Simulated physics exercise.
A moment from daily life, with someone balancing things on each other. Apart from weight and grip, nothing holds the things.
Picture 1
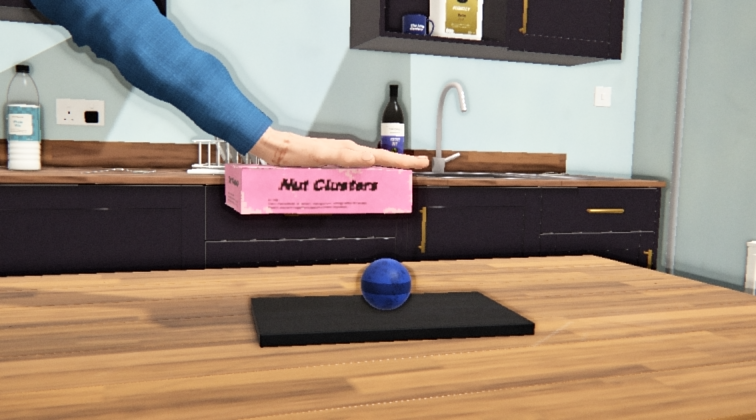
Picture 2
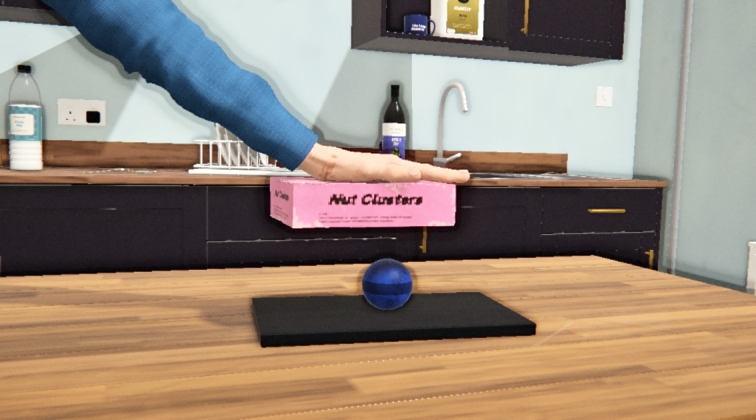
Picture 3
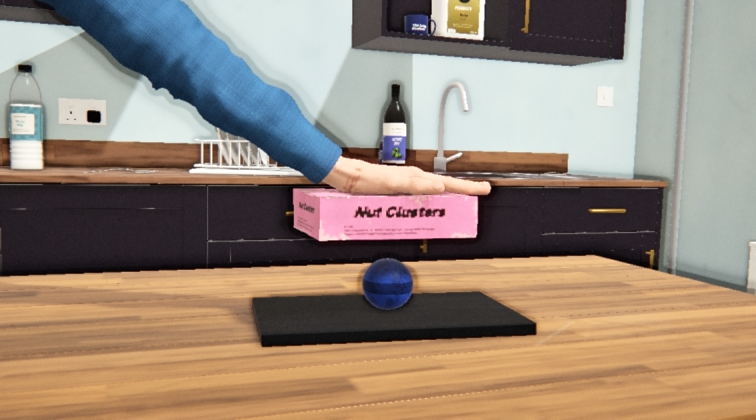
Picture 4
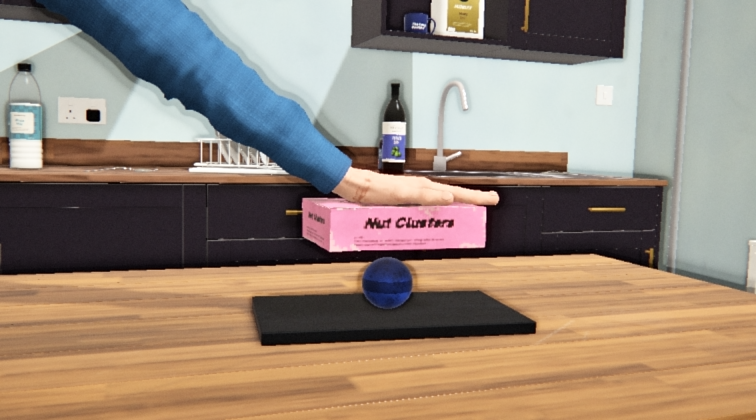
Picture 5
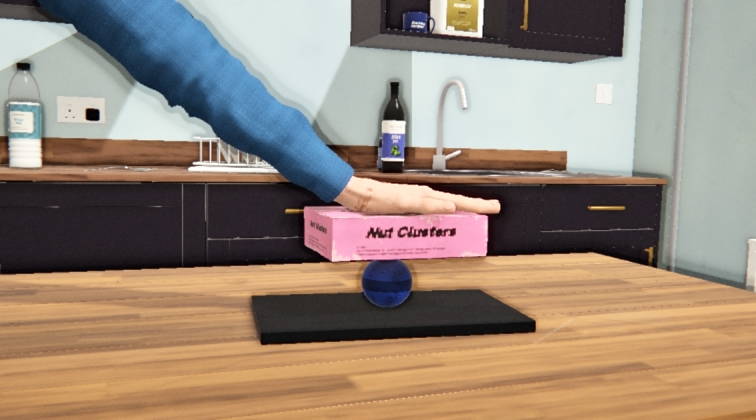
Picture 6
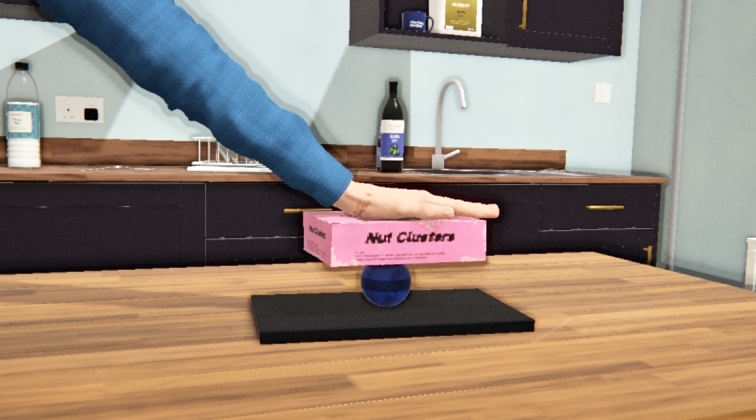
A blue-sleeved arm moving a pink Nut Clusters packet rightward and down onto a blue ball on a black slab.
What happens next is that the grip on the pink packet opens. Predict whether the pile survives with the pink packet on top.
I expect something to leave its place.
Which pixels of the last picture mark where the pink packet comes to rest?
About (439, 247).
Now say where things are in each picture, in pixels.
Coming down; pink packet (316, 187); blue ball (386, 284), in the first picture.
Coming down; pink packet (360, 200); blue ball (387, 284), in the second picture.
Coming down; pink packet (382, 212); blue ball (388, 284), in the third picture.
Coming down; pink packet (391, 222); blue ball (387, 283), in the fourth picture.
Coming down; pink packet (393, 231); blue ball (387, 282), in the fifth picture.
In place under the hand; pink packet (392, 235); blue ball (386, 281), in the sixth picture.
Then, 0.40 s on from there, pink packet turned 27° from how it was put near (406, 238).
Then, 0.50 s on from there, pink packet turned 40° from how it was put near (421, 241).
Then, 0.70 s on from there, pink packet turned 32° from how it was put near (426, 244); blue ball shifted a little.
Then, 0.80 s on from there, pink packet turned 33° from how it was put near (436, 246); blue ball shifted a little.
In the end, moved from the start, pink packet; the other 2 unmoved. At the end, from the last picture's camera, pink packet near (439, 247). The pile comes apart.
